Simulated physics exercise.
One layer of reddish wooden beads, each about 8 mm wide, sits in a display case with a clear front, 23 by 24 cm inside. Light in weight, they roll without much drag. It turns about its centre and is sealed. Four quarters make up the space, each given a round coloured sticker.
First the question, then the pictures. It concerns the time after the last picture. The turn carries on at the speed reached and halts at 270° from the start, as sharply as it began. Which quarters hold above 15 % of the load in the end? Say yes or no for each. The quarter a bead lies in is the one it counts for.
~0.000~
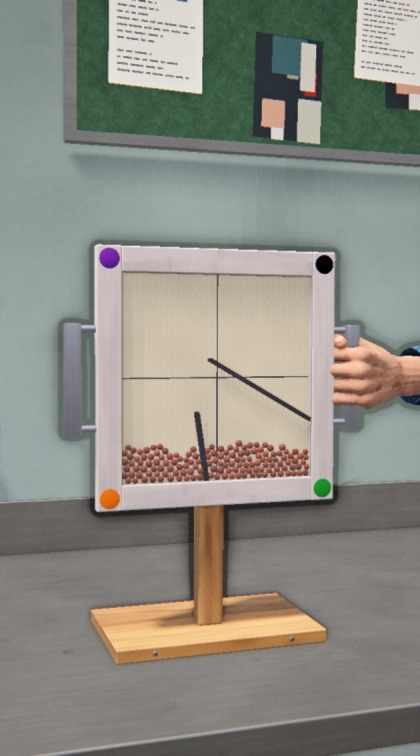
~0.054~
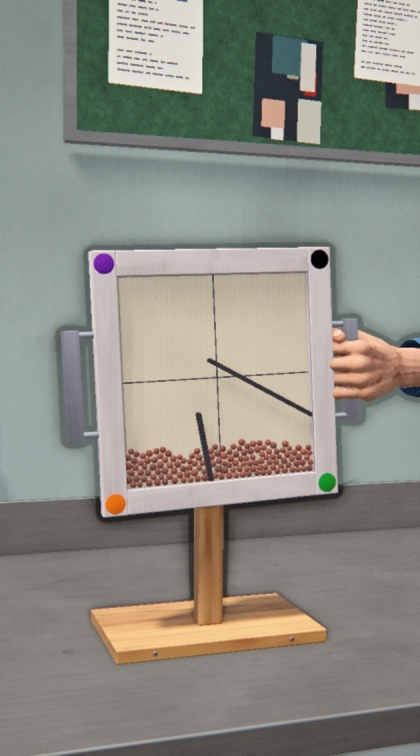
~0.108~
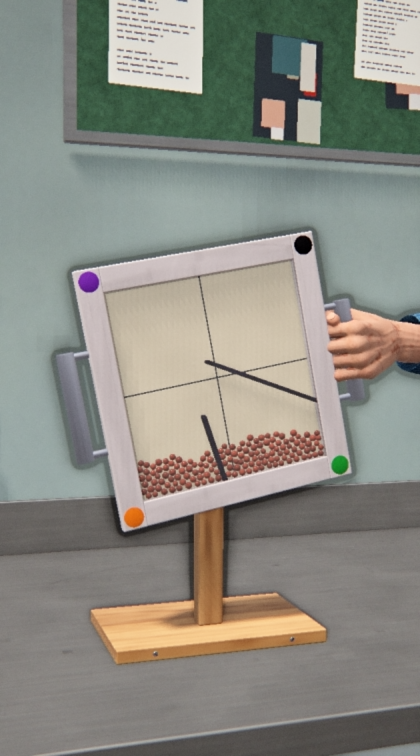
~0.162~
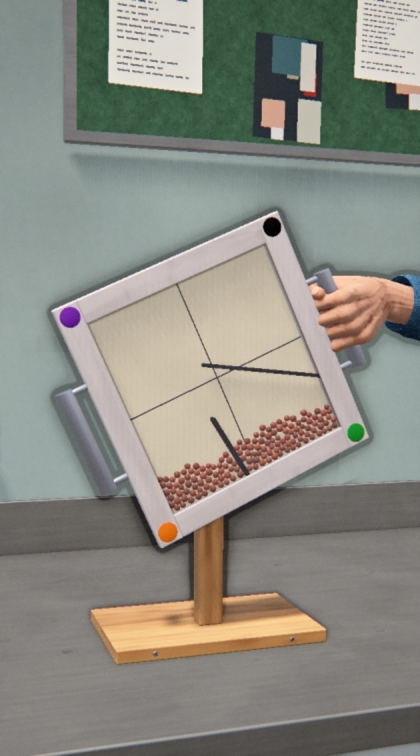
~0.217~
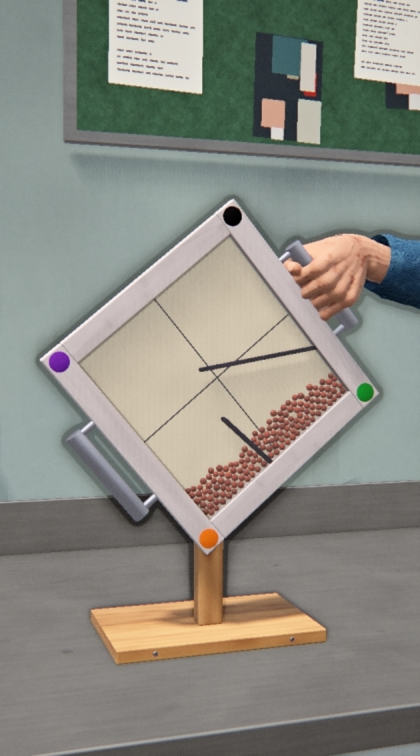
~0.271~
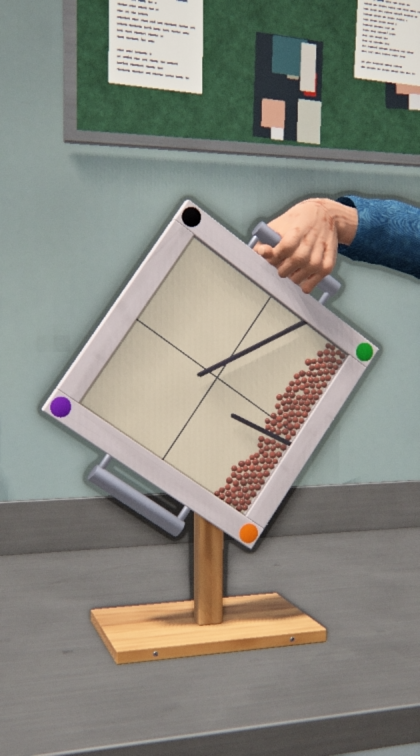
Black above, orange not above, purple not above, green above.
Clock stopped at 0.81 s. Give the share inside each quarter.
Black quarter: 20; orange quarter: 0; purple quarter: 70; green quarter: 10.
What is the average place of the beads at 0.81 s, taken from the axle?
About 6 cm right and 5 cm below.
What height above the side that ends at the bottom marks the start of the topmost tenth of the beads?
Estimate: 5 cm or so.
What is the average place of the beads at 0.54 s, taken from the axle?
Offset: About 7 cm right, about 2 cm above.
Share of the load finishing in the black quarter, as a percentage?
Roughly 70 per cent.
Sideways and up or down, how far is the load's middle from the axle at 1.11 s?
5 cm right, 8 cm below.
By 0.81 s it has turned 207°, the beads' middle is 6 cm right of and 5 cm below the axle; by quarter, black 20 %, purple 70 %, green 10 %.
By 1.11 s it has turned 270°, the beads' middle is 5 cm right of and 8 cm below the axle; by quarter, black 80 %, purple 5 %, green 20 %.
In the end, by 1.8 s, black 70 %, orange 0 %, purple 0 %, green 30 %.
